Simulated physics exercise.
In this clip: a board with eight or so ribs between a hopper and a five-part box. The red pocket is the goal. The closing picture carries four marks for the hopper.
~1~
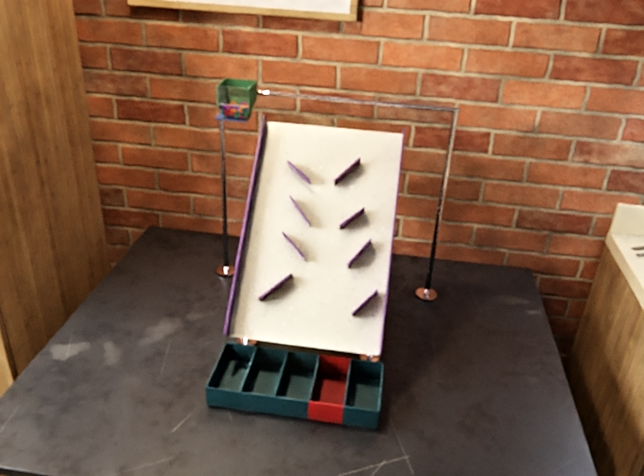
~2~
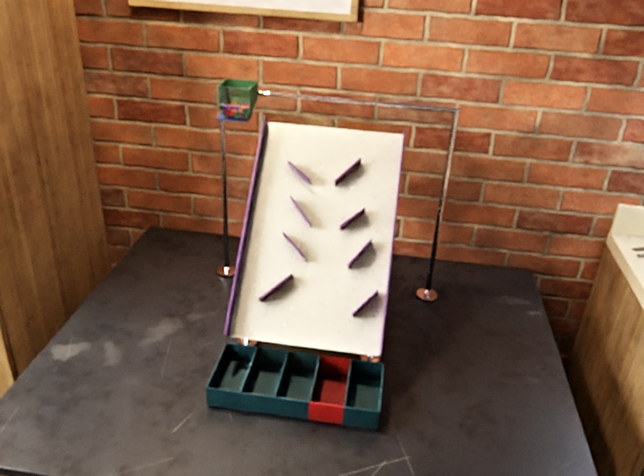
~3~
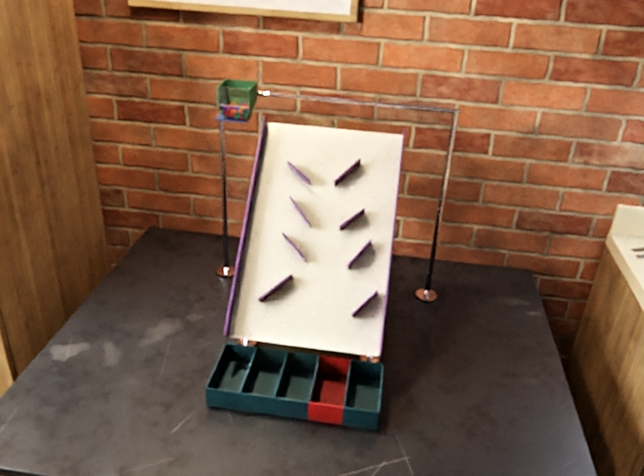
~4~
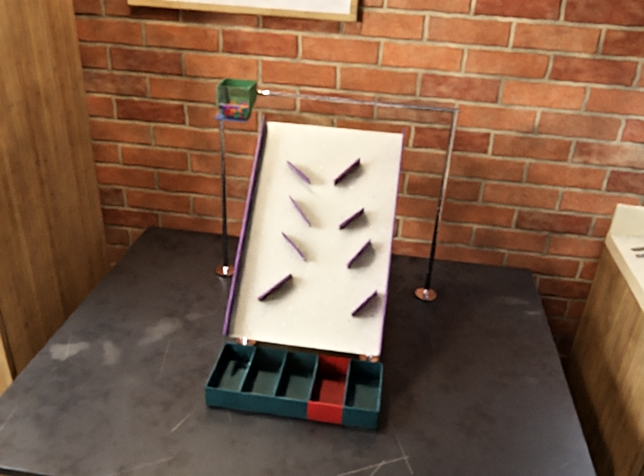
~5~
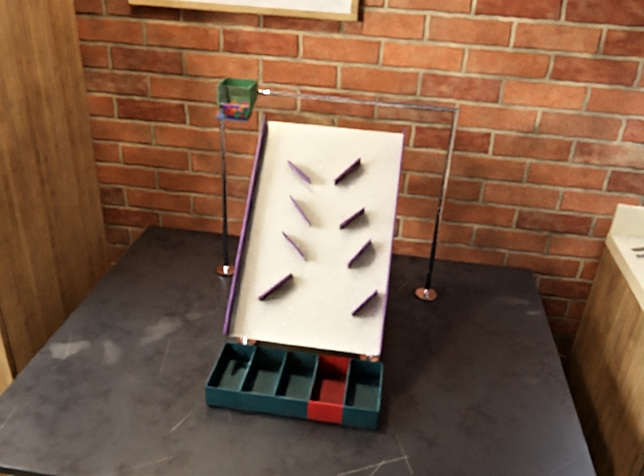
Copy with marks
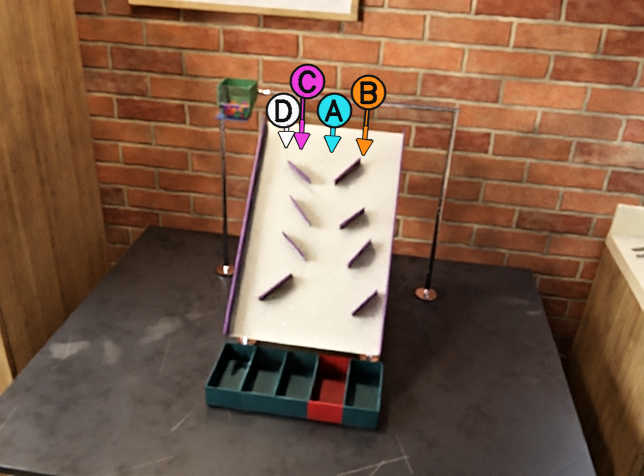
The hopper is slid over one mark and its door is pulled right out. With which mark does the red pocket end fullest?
The answer is mark A.
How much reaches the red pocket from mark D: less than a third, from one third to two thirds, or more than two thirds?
Less than a third.
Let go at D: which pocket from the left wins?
The first.
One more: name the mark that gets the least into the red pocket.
It is D.
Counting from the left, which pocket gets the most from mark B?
The third from the left.
On the marked copy, mark A meets the board at (332, 146); mark B meets the board at (363, 149); mark C meets the board at (301, 143); mark D meets the board at (286, 141).
If A is chosen, close to half in the red pocket, close to half in other pockets.
If B is chosen, close to a quarter in the red pocket, close to two thirds in other pockets, a small share held on the board.
If C is chosen, close to a quarter in the red pocket, close to half in other pockets, a small share held on the board.
If D is chosen, a small share in the red pocket, the bulk in other pockets, a small share held on the board, only a few outside the box.
